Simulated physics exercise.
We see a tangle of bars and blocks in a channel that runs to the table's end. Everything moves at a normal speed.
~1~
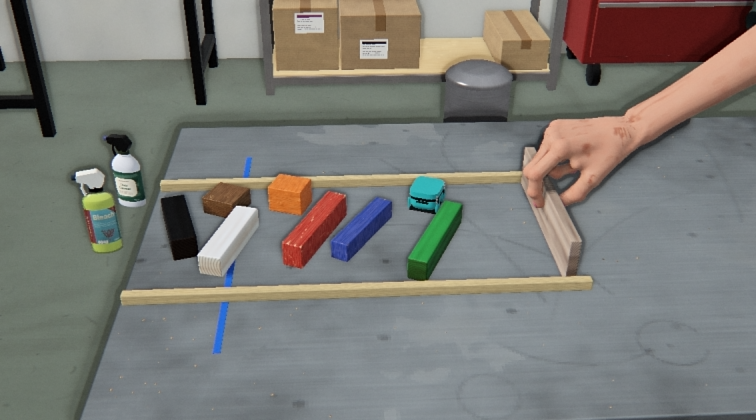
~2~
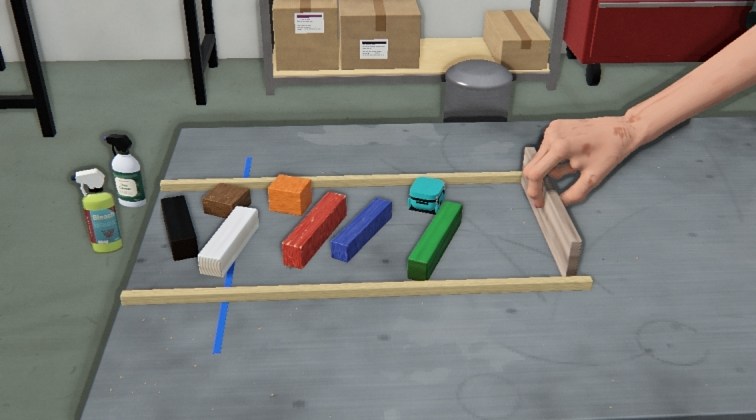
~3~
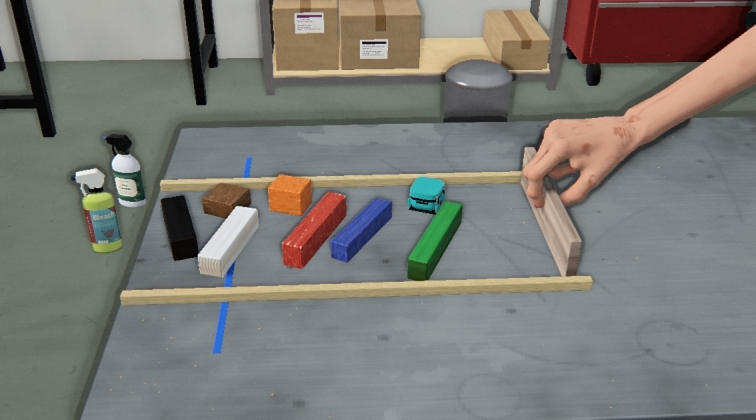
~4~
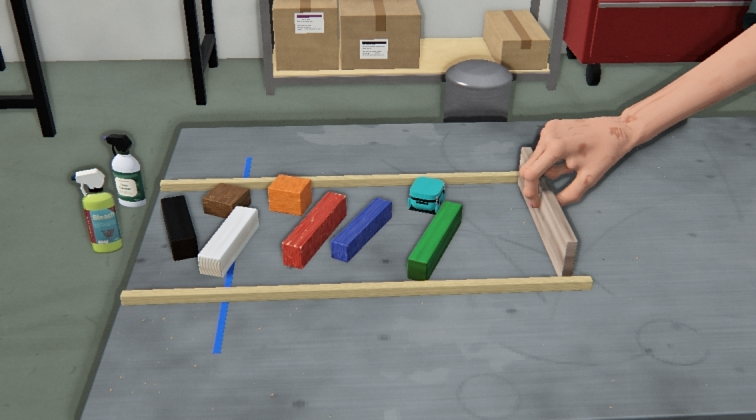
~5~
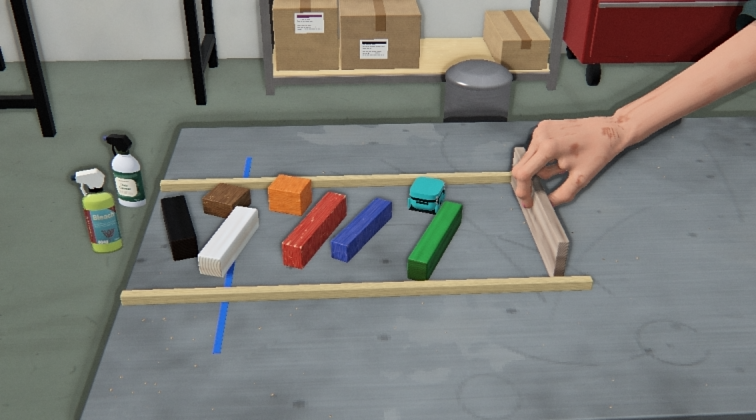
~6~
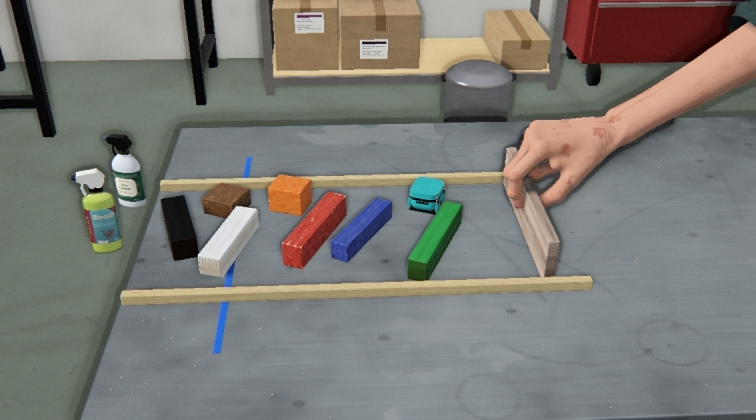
On a gray workshop table, a hand held a wooden board upright between two thin rails, then slid it a little to the left, while the colored blocks and turquoise case stayed still.
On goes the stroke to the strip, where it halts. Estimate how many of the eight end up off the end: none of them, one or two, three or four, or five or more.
One or two.
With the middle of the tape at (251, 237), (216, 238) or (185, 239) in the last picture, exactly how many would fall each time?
Going through each try, you'd get 0, 2 and 5.
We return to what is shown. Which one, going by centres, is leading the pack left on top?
Brown block.
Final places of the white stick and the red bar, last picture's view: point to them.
You'll see the white stick at (160, 244), with the red bar at (185, 233).
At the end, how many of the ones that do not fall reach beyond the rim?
Answer: 1.
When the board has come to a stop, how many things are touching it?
My count gives 2.
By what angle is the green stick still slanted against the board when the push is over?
The angle is some 0°.
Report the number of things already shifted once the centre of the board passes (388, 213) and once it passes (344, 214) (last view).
In order, the tallies are 3 and 5.
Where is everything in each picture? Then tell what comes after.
Black stick (179, 227); brown block (227, 201); white stick (230, 240); board (548, 209); tape (236, 237), in the first frame.
Brown block (227, 201); green stick (436, 240), in the second frame.
White stick (230, 240); turquoise case (427, 196), in the third frame.
Black stick (179, 227); orange block (290, 195), in the fourth frame.
Brown block (227, 201); board (537, 209), in the fifth frame.
Black stick (179, 227); brown block (227, 201); white stick (230, 240); board (528, 209); tape (236, 237), in the sixth frame.
Soon after, none off yet; black stick at rest near (179, 227); brown block at rest near (227, 201); white stick at rest near (230, 240).
In the end, the number that fall off is one or two; gone, black stick.
